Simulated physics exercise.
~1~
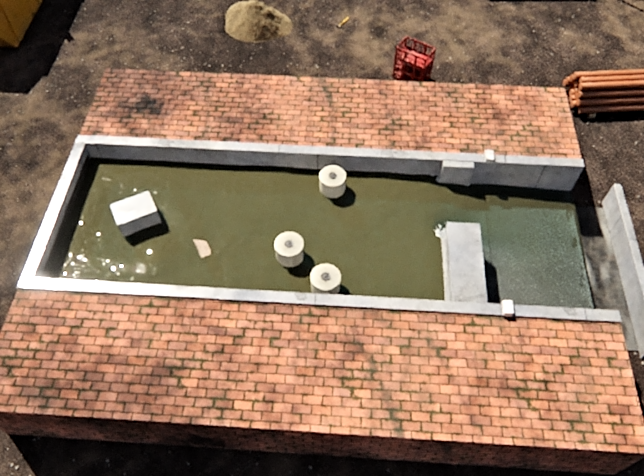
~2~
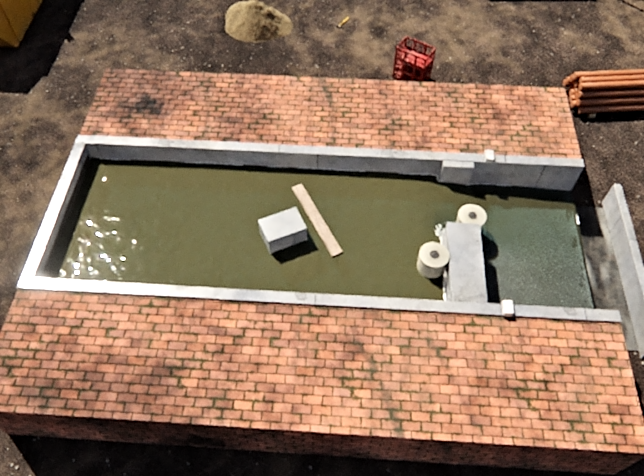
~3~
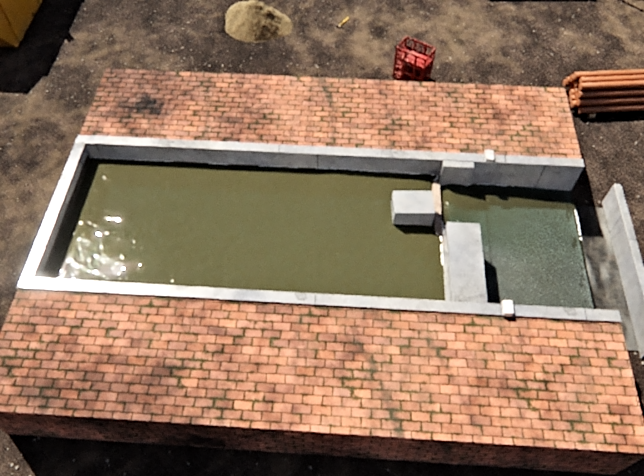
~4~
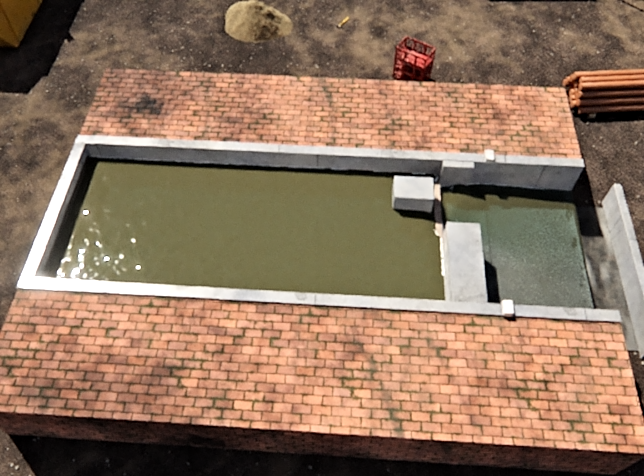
Three pale round tubs drift right and disappear, while a block stops by the gap.
